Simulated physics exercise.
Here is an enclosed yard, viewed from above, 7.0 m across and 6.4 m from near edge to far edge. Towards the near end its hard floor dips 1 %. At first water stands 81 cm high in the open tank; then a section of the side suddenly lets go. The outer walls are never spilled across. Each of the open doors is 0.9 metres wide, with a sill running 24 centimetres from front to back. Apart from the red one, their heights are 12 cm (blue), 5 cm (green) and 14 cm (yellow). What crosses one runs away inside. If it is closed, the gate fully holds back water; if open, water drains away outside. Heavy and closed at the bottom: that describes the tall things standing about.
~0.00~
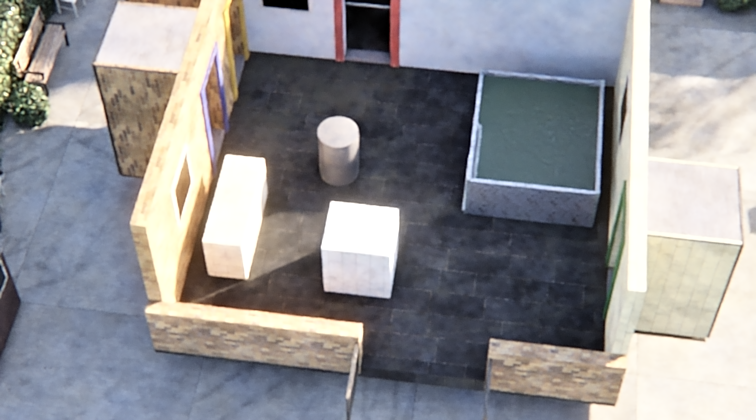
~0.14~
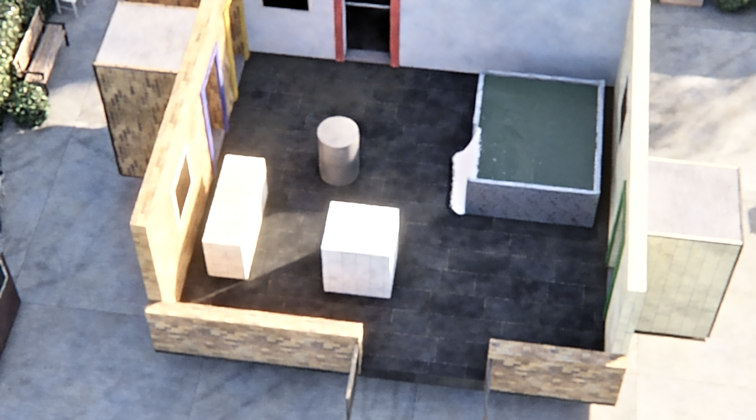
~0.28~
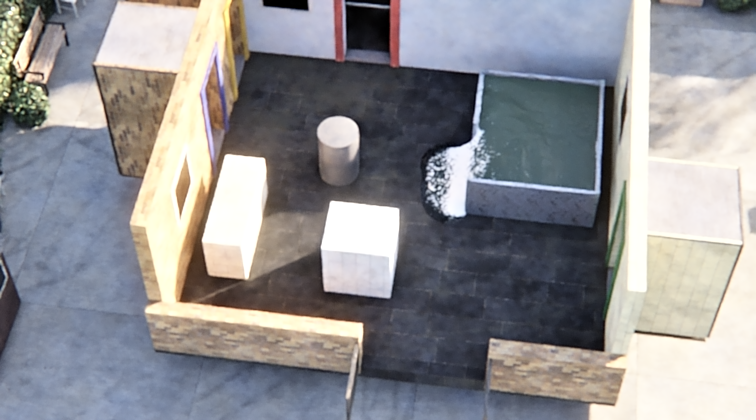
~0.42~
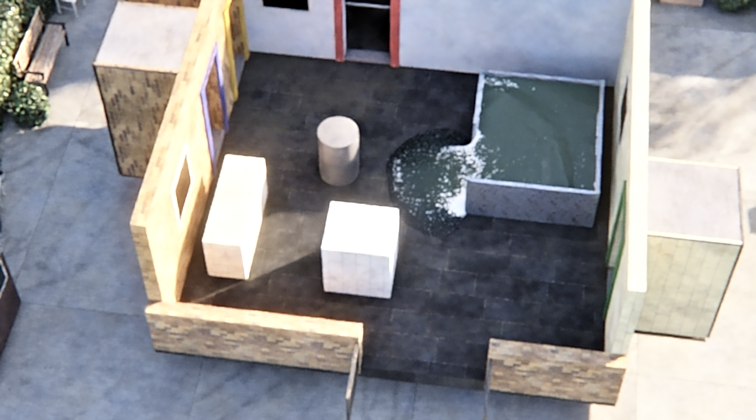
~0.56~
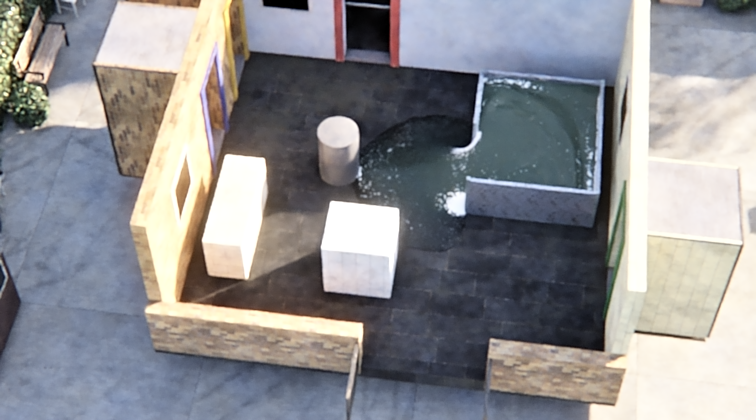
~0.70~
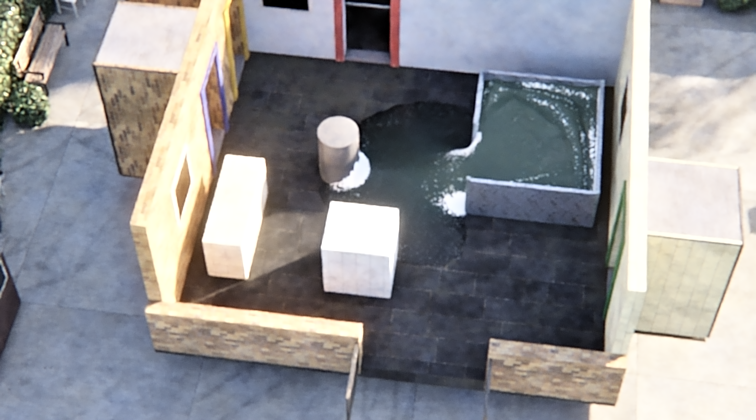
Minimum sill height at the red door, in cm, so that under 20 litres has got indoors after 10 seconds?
Approx. 12.5 cm.
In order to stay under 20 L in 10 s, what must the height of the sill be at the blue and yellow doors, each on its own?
Roughly 14.0 cm for the blue door and roughly 24 cm for the yellow door.
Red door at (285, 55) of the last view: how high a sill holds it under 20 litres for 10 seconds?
Around 22 cm would do it.
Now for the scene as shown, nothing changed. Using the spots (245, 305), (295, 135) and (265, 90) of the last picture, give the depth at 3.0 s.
I'd read roughly 8, 8 and 15 cm there.
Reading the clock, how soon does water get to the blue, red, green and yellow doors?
Blue at 1.8 seconds, red at 1.5 seconds, green at 5.5 seconds, yellow at 1.6 seconds.
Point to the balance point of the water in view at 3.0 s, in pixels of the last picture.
Approximately (413, 177).
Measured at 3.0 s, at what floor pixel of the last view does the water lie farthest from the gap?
The farthest wet point sits near (172, 331).
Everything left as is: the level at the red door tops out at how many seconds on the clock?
Around 7.5 seconds.
After 1.4 s water covers 35 % of the floor, deepest (45 cm) near (457, 195); it has not reached the red door.
After 3.0 s water covers 60 % of the floor, deepest (40 cm) near (264, 224); 9 cm at the red door, 2 litres in over its 8 cm sill.
After 10.0 s water covers 100 % of the floor, deepest (19 cm) near (172, 331); 9 cm at the red door, 85 litres in over its 8 cm sill.
At the red door as built, the water arrived by 1.5 s and peaked near 17 cm at 7.4 s.
With a sill of 11.5 cm, 28 litres would have come in within the 10 s; with 13.5 cm, 12 litres. So under 20 litres takes about 12.5 cm.
